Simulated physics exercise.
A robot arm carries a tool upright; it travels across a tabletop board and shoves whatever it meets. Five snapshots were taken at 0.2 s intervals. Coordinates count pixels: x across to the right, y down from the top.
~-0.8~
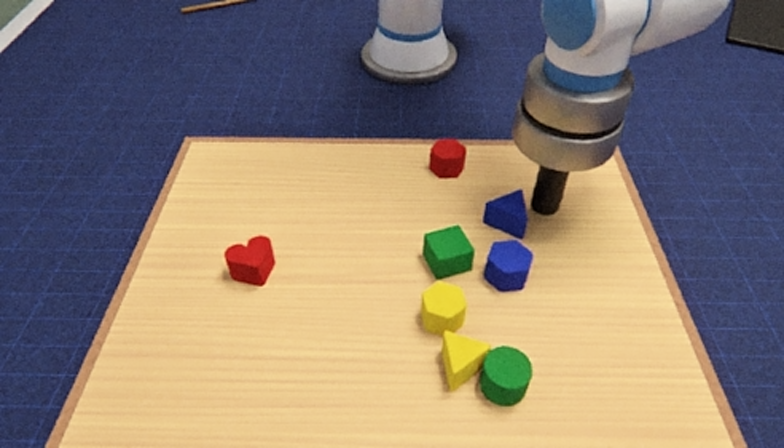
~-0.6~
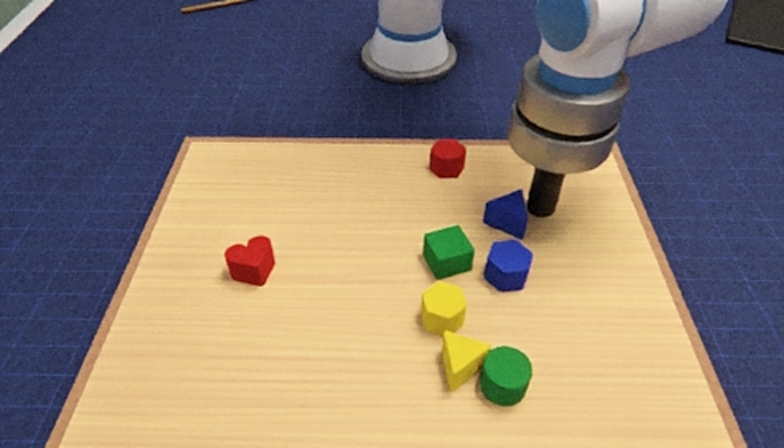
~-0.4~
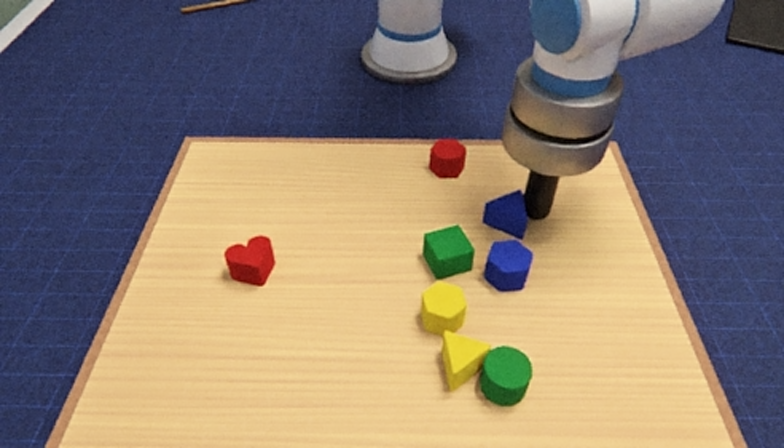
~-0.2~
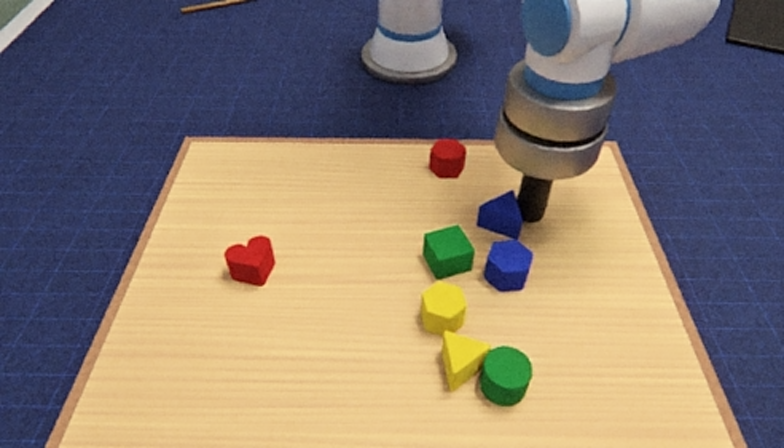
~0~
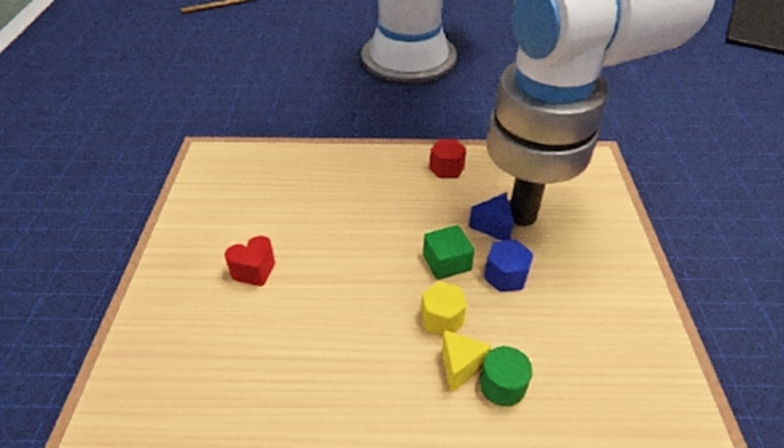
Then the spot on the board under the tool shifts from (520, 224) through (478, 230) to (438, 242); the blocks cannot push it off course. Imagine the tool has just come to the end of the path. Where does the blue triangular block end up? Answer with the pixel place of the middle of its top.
Close to (410, 216).
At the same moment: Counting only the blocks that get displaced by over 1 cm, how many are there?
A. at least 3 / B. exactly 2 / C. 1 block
B.
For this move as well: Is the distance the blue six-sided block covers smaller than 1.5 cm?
Going by the path, yes.
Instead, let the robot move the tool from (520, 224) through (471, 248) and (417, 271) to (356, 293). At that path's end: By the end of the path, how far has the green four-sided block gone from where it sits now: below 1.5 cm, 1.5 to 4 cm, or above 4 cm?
The block winds up beyond 4 cm from where it is now.
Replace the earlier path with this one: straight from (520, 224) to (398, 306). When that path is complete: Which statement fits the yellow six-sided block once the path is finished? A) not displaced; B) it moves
Choice A: Not displaced.
The first path, step by step. Halfway along, tool at (479, 223); blue triangular block at (452, 213), turned 15° anticlockwise.
At the end, tool at (439, 235); green four-sided block at (435, 249), turned 55° anticlockwise; blue triangular block at (410, 216); blue six-sided block not moved.
